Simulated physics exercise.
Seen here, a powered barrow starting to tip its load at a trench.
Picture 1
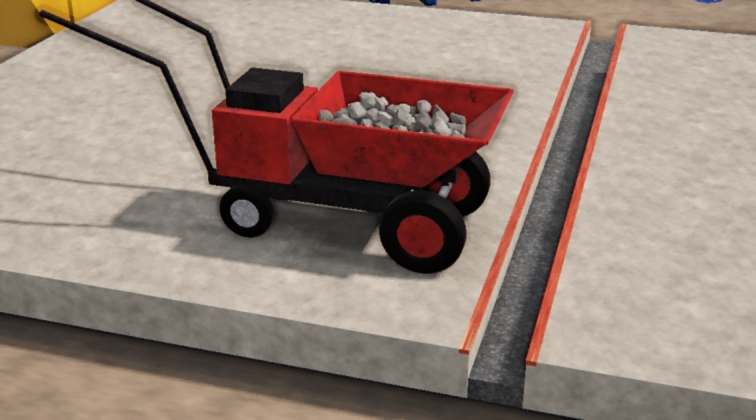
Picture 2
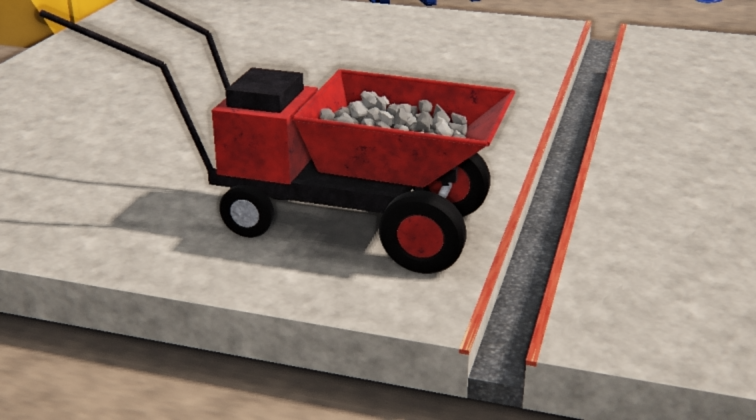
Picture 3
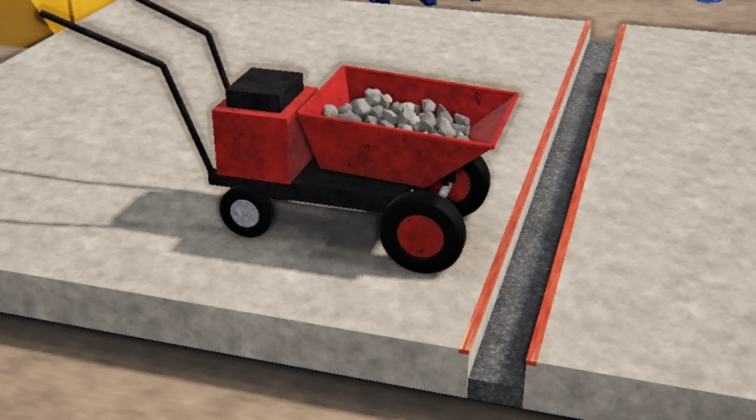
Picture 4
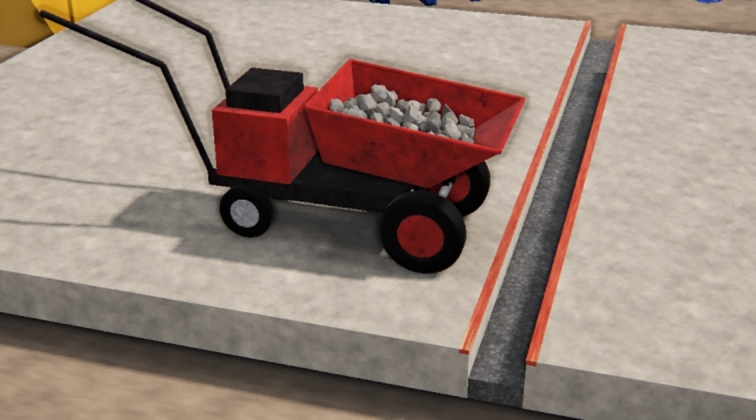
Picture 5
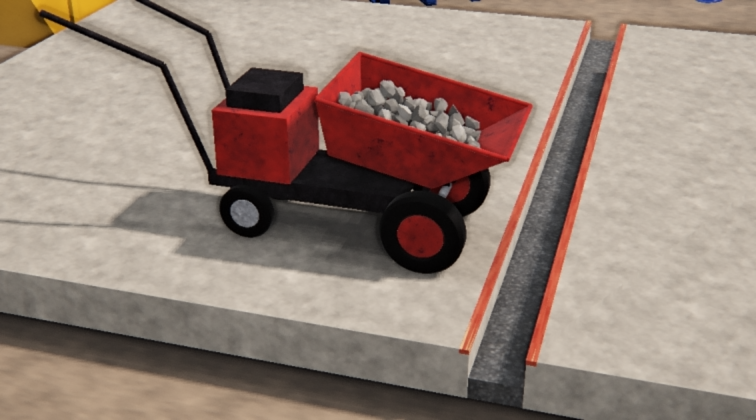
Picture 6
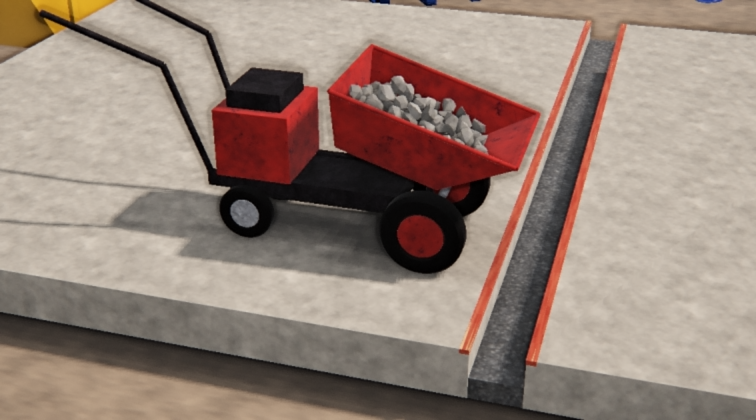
The red skip of a small powered barrow, loaded with broken grey stones, sits level at first, then gradually tilts forward to the right, its rear rising, while the wheels stay still beside a narrow orange-edged trench in pale concrete.
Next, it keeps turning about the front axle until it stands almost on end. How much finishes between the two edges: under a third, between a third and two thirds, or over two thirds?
The trench takes less than a third.
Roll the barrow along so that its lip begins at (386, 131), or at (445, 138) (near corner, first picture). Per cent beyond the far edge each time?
About 0 and 20 per cent.
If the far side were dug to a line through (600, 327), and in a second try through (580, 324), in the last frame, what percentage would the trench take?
Roughly 80 per cent, and 60 per cent.
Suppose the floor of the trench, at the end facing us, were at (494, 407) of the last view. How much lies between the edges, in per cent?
Roughly 0 in a hundred.
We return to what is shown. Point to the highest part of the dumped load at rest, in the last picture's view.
Near (589, 234).
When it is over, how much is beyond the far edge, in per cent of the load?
About 70 per cent.
Shortly afterwards, skip tipped steeply; the whole lot in the skip.
Next, skip tipped right over; the bulk in the skip; only a few in or heaped over the trench; a little beyond it.
Some moments later, skip tipped right over; near a third in the skip; only a few in or heaped over the trench; near two thirds beyond it.
In the end, skip tipped right over; near a third in the skip; only a few in or heaped over the trench; near two thirds beyond it.
